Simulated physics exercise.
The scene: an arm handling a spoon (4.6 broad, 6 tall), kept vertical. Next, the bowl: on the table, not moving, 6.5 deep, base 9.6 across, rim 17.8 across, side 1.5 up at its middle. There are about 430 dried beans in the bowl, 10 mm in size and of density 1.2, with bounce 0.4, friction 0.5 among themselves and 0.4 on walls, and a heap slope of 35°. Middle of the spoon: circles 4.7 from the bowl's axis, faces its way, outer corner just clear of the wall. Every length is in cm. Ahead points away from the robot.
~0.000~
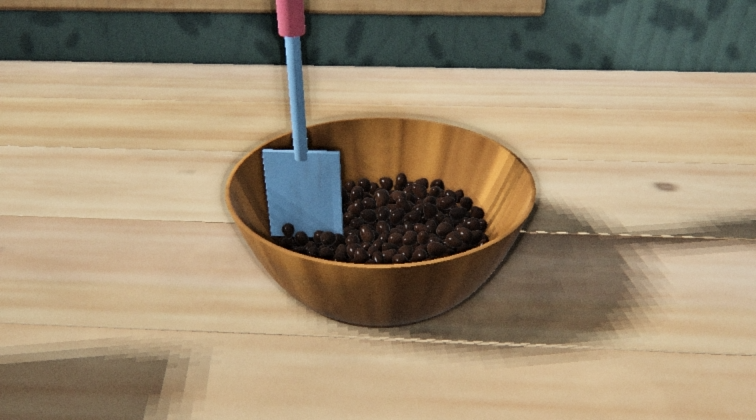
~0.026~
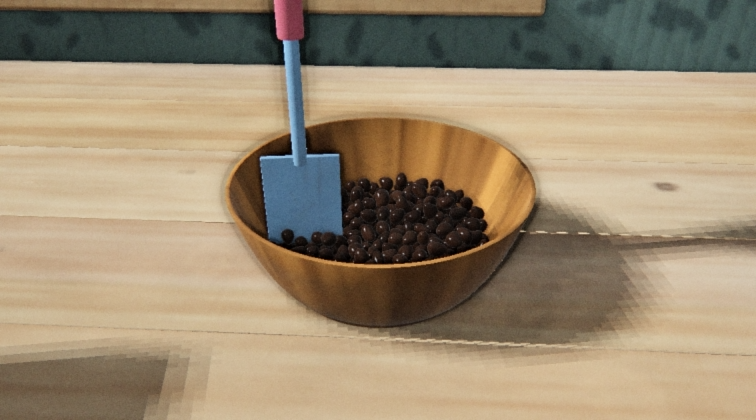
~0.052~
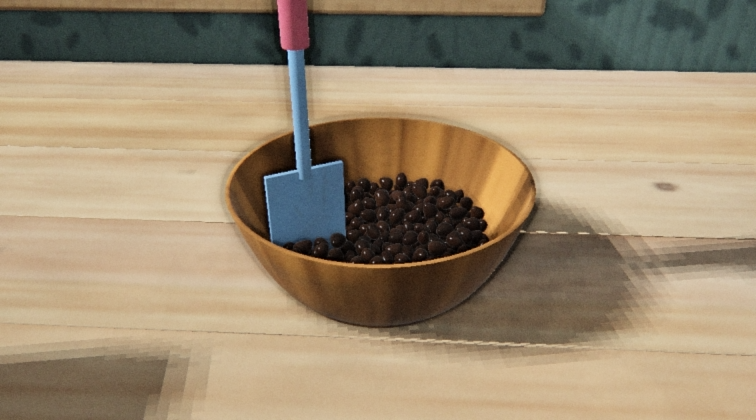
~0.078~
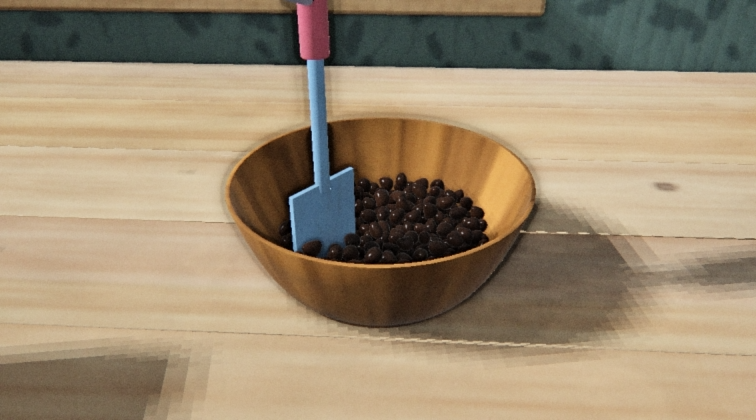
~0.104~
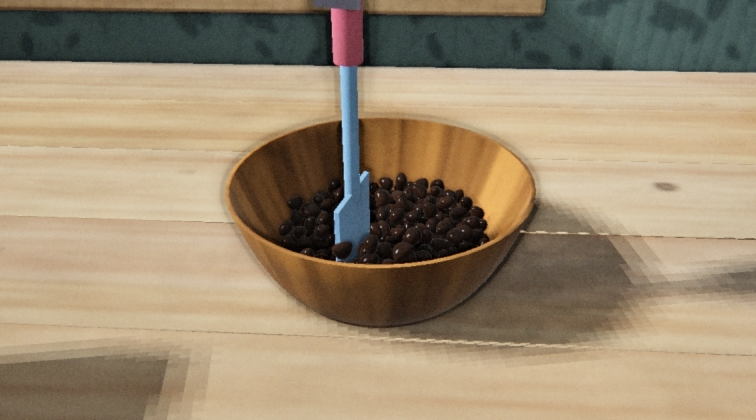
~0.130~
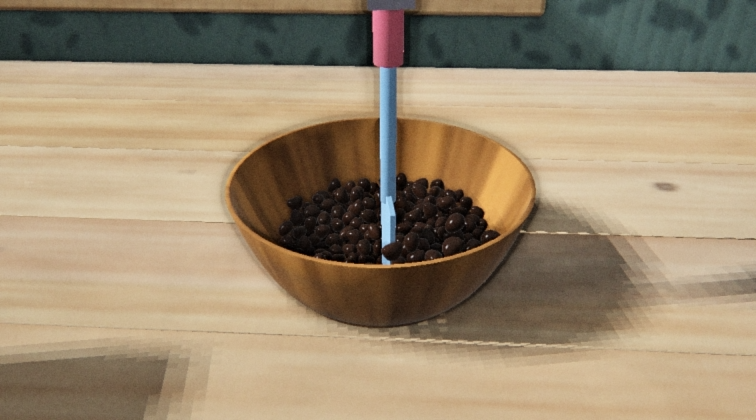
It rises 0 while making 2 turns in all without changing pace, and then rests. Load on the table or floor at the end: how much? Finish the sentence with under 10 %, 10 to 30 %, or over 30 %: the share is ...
The share is over 30 %.
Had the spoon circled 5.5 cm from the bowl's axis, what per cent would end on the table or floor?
It would come to about 0 per cent.
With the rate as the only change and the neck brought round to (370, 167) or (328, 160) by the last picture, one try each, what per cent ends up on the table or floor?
Near 30 in a hundred for the first and near 20 in a hundred for the second.
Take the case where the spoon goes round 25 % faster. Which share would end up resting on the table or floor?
Then roughly 45 per cent.
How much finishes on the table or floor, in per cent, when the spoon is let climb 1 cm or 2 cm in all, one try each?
I'd say some 25 per cent, and some 15 per cent.
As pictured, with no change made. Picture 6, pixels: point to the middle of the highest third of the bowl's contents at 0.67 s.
Roughly pixel (429, 176).
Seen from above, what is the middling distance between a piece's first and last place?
Roughly 10 cm, measured level.
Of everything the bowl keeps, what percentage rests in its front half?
Some 65 per cent.
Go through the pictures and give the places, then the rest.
In the first frame, spoon neck at (299, 128), 0° round; upper third of the load around (394, 236), from x 275 to 485, top at y 180; 431 in the bowl.
In the second frame, spoon neck at (298, 133), 8° round; upper third of the load around (394, 236), from x 270 to 485, top at y 180.
In the third frame, spoon neck at (303, 145), 29° round; upper third of the load around (387, 239), from x 270 to 485, top at y 180.
In the fourth frame, spoon neck at (321, 157), 52° round; upper third of the load around (385, 242), from x 285 to 485, top at y 180.
In the fifth frame, spoon neck at (352, 166), 76° round; upper third of the load around (399, 245), from x 285 to 485, top at y 180.
In the sixth frame, spoon neck at (388, 167), 99° round; upper third of the load around (418, 239), from x 285 to 490, top at y 180; 431 in the bowl.
After 0.40 s, 340° round, highest piece 10 above the table; 362 in the bowl, 32 on the table or floor, 37 in flight or on the tool.
After 0.67 s, 221° round, highest piece 8 above the table; 307 in the bowl, 104 on the table or floor, 20 in flight or on the tool.
After 1.00 s, 0° round, highest piece 6 above the table; 271 in the bowl, 159 on the table or floor, 1 in flight or on the tool.
After 1.70 s, 0° round, highest piece 5 above the table; 271 in the bowl, 160 on the table or floor.
At rest, 271 in the bowl, 160 on the table or floor. That is 37 % on the table or floor.
